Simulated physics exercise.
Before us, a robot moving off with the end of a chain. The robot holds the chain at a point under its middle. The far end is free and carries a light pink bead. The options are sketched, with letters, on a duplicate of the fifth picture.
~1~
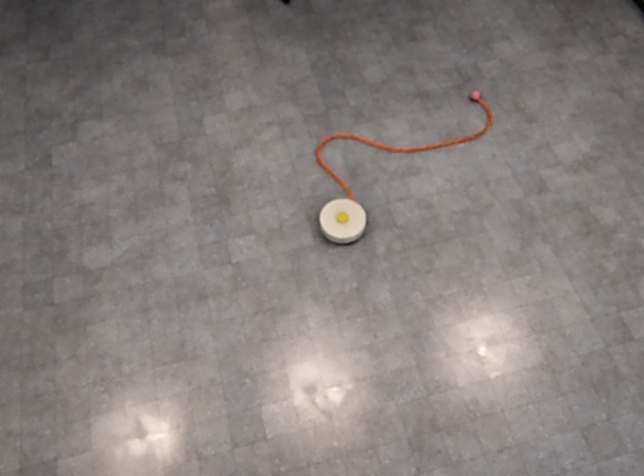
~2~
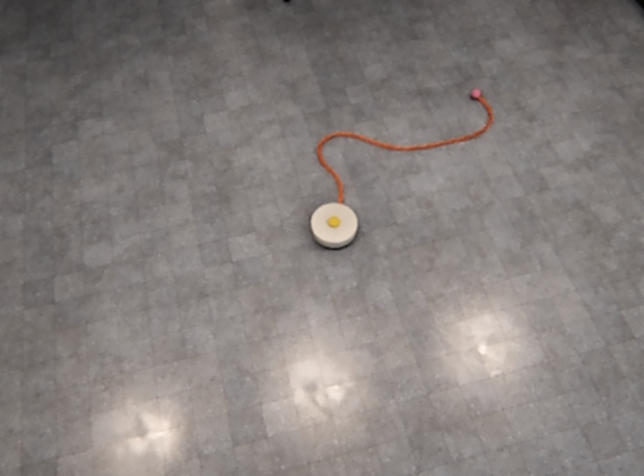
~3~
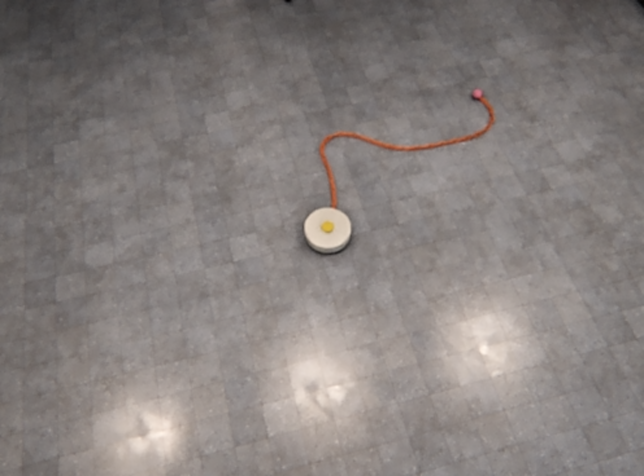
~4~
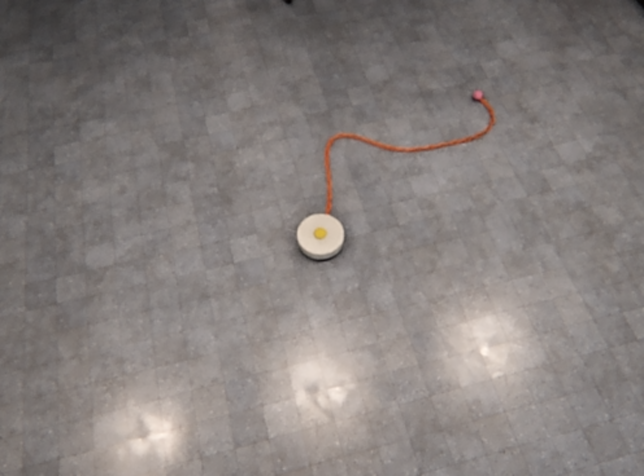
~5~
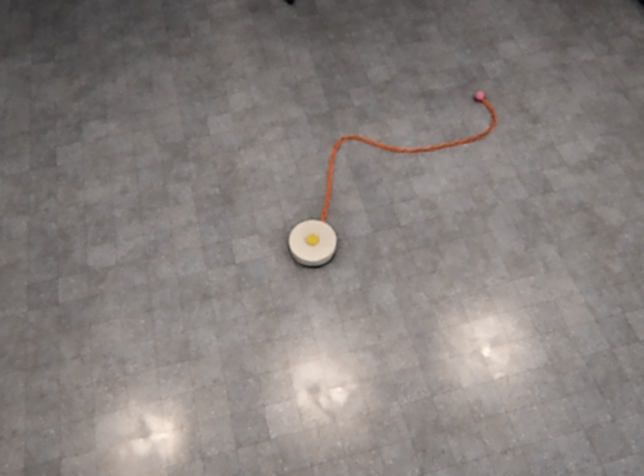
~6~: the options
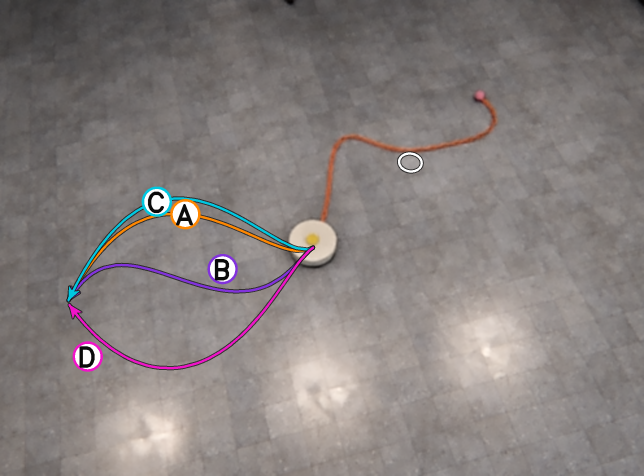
A round white robot with a yellow dot on top crept down and to the left across a gray floor, pulling the near part of an orange chain straighter while its pink-beaded end barely moved.
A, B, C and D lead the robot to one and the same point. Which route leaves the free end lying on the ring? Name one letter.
Route B brings it to the ring.
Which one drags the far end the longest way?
D.
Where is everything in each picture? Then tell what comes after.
Free end (476, 95); robot (343, 222), in the first frame.
Robot (334, 226); free end (476, 94), in the second frame.
Robot (328, 231); free end (478, 94), in the third frame.
Robot (321, 237); free end (478, 95), in the fourth frame.
Robot (313, 244); free end (480, 96), in the fifth frame.
On the copy, A from (313, 248) via (180, 214) to (68, 300); B from (313, 248) via (191, 283) to (69, 300); C from (313, 248) via (178, 198) to (68, 300); D from (313, 248) via (203, 361) to (69, 305); the ring at (410, 162).
On B. First, robot (223, 287), middle of the chain (376, 189), free end (483, 99).
Then, robot (127, 262), middle of the chain (314, 214), free end (452, 133).
Finally, robot (64, 299), middle of the chain (253, 224), free end (410, 159); the free end is on the ring.
By contrast, A leaves the free end at (398, 146); C leaves the free end at (394, 143); D leaves the free end at (408, 174).
